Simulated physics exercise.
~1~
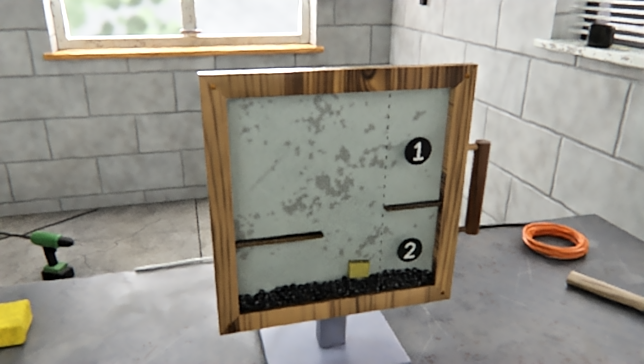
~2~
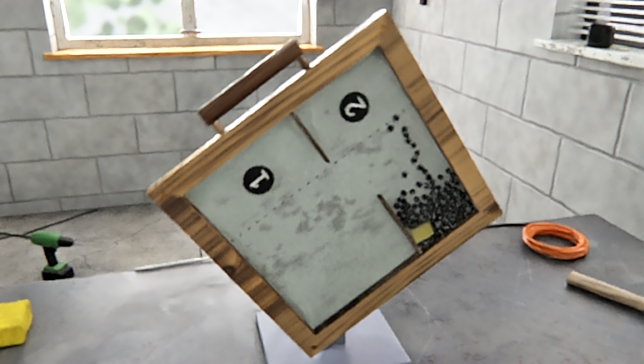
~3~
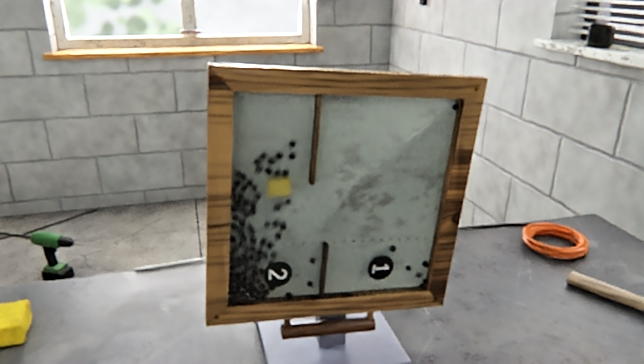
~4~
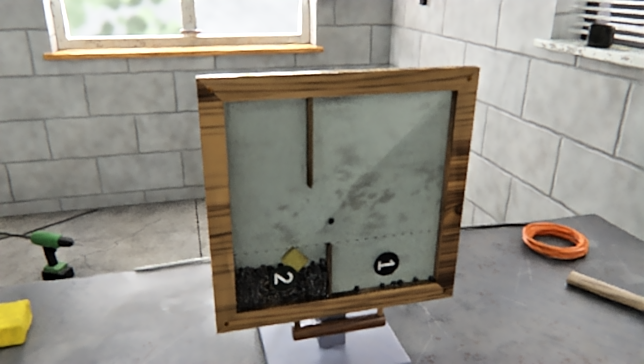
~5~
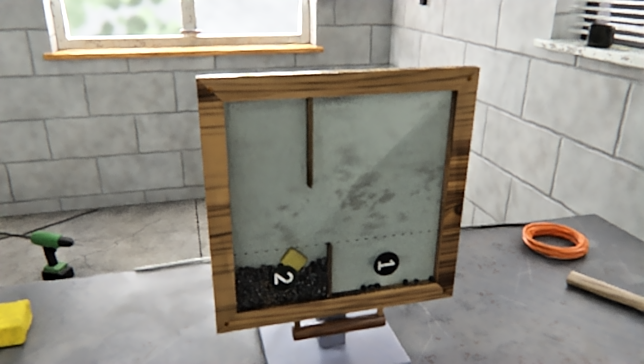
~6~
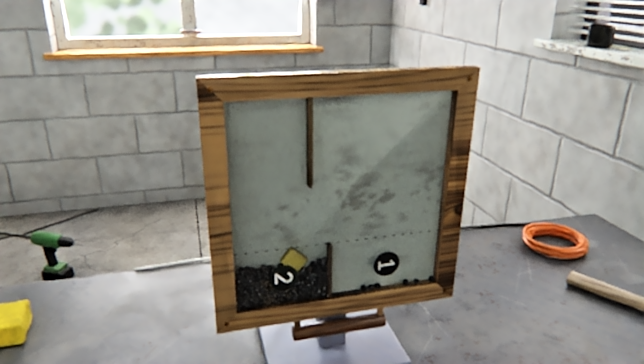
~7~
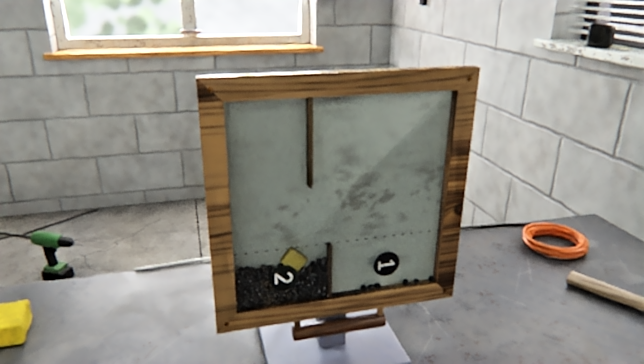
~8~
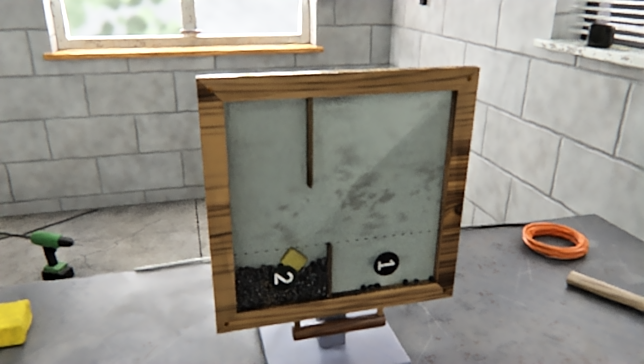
A wood-framed case turns on its stand, and black beads settle mostly at lower left.
